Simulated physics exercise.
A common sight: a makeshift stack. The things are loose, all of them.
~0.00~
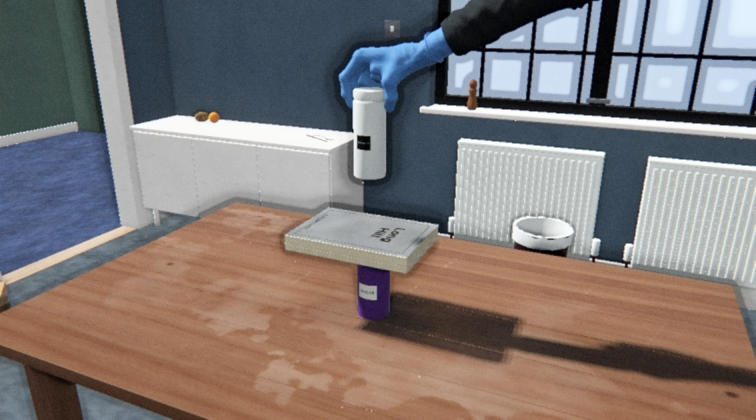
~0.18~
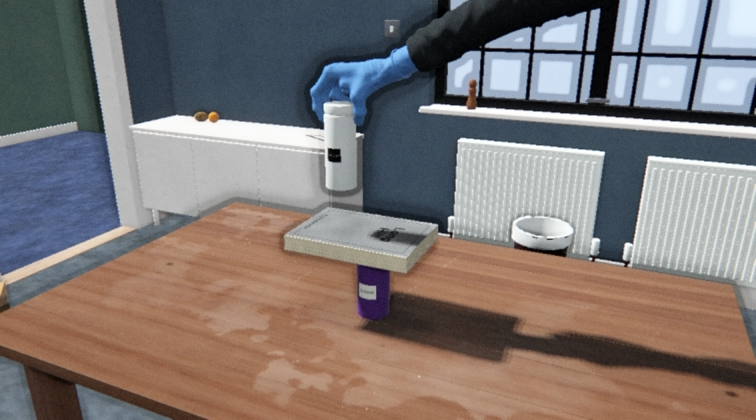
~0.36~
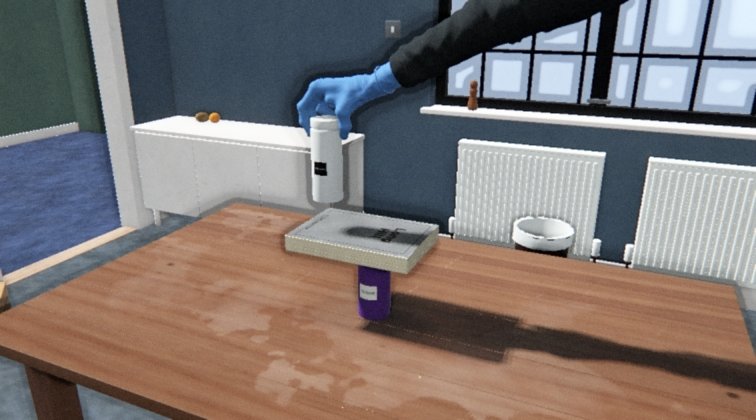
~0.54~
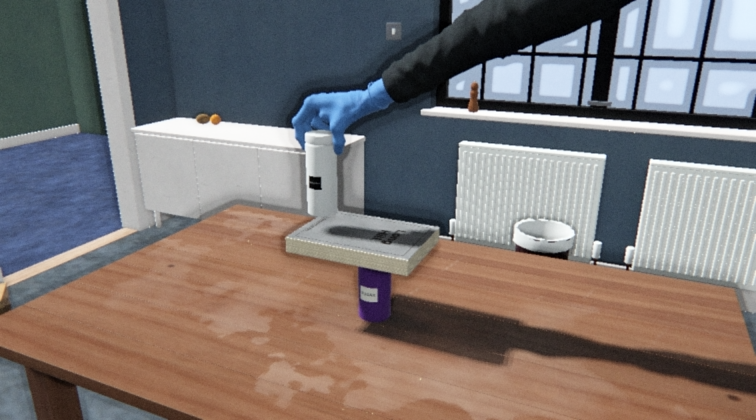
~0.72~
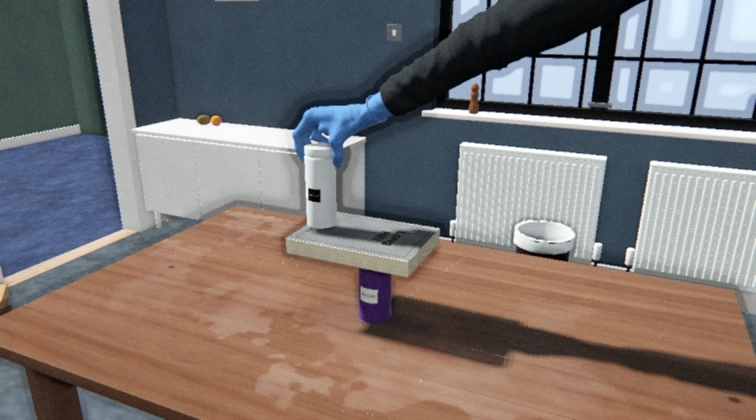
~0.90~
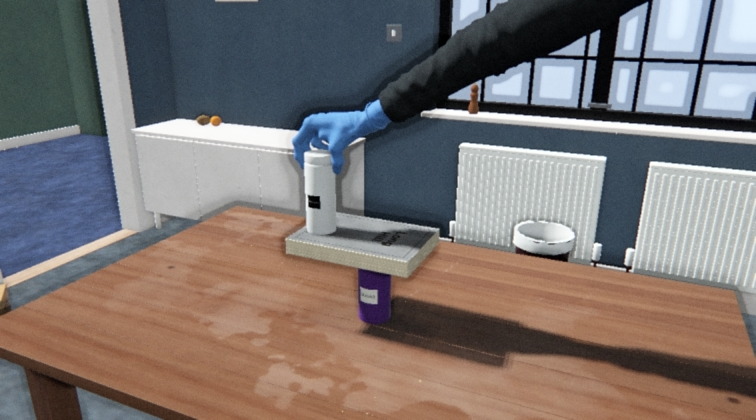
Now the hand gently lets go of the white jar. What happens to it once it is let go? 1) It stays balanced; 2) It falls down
2, it falls down.
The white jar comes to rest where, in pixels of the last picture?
End position: Approximately (283, 286).
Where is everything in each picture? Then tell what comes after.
Coming down; white jar (370, 134); grey book (363, 237), in the first frame.
Coming down; white jar (341, 146); grey book (363, 237), in the second frame.
Coming down; white jar (327, 159); grey book (364, 237), in the third frame.
Coming down; white jar (322, 173); grey book (364, 239), in the fourth frame.
Coming down; white jar (321, 186); grey book (365, 240), in the fifth frame.
In place under the hand; white jar (321, 192); grey book (364, 241), in the sixth frame.
After 1.40 s, white jar now fallen; grey book turned 46° from how it was put.
After 1.50 s, grey book now fallen.
After 1.70 s, things are still on the move.
After 2.10 s, white jar resting near (280, 289).
In the end (2.4 s), fallen, white jar and grey book; purple jar unmoved. At the end, from the last picture's camera, white jar near (283, 286). The stack gives way.
